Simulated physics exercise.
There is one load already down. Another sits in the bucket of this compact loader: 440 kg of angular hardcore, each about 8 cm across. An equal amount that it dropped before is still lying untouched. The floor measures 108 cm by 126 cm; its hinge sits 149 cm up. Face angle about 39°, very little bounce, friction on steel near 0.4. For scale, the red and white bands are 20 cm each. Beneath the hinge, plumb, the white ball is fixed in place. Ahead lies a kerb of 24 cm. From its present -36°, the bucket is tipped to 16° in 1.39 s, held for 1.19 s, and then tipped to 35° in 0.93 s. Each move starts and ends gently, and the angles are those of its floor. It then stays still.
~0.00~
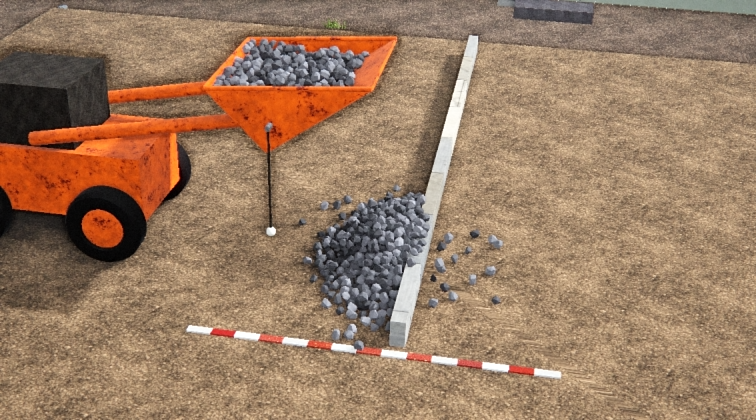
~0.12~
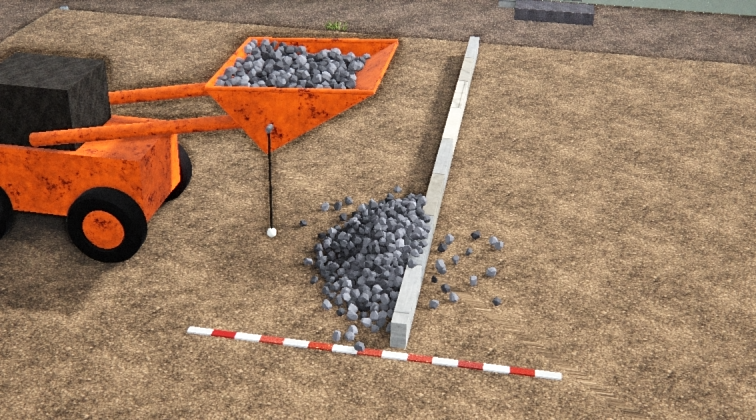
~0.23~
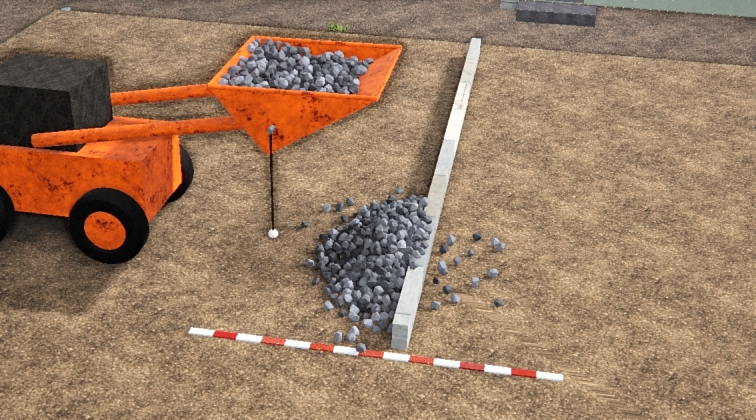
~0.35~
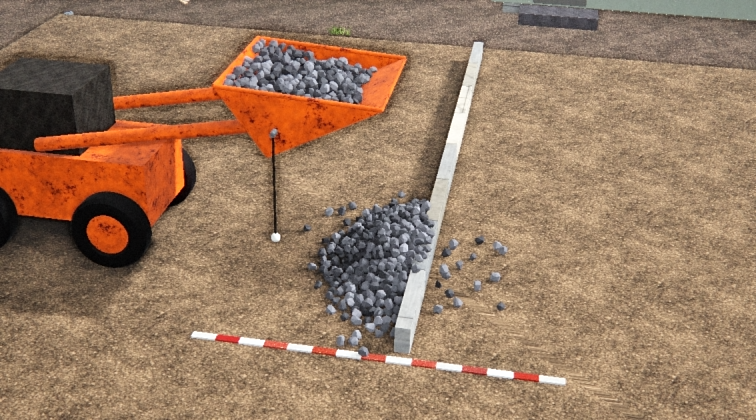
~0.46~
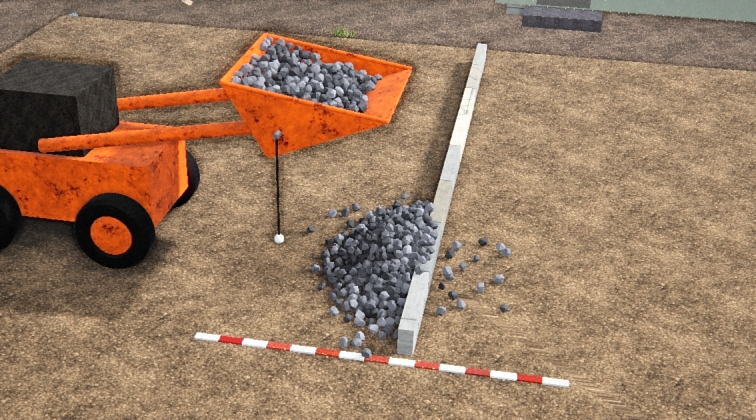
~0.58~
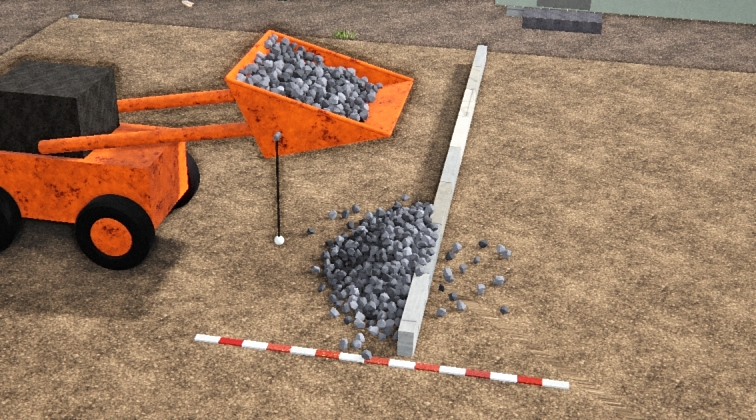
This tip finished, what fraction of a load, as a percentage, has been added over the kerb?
About 24 per cent of a load.
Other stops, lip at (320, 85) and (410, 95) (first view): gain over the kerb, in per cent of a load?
The first position would add some 0 per cent, the second some 90.
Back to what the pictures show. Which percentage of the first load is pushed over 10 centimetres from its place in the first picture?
Some 5 percent, give or take.
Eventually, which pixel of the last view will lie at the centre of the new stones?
Near (402, 246).
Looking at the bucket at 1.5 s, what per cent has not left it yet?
About 100 percent is still in there.
After 1.0 s the floor is at 8°; in per cent of one load, 100 in the bucket, 97 on this side of the kerb, 3 over the kerb; the foremost stones are at (489, 273).
After 1.5 s the floor is at 16°; in per cent of one load, 100 in the bucket, 97 on this side of the kerb, 3 over the kerb; the foremost stones are at (489, 273).
After 4.0 s the floor is at 35°; in per cent of one load, 18 in the bucket, 172 on this side of the kerb, 10 over the kerb; the foremost stones are at (500, 272).
After 6.7 s the floor is at 35°; in per cent of one load, 0 in the bucket, 173 on this side of the kerb, 27 over the kerb; the foremost stones are at (509, 290). Net gain over the kerb, 24.
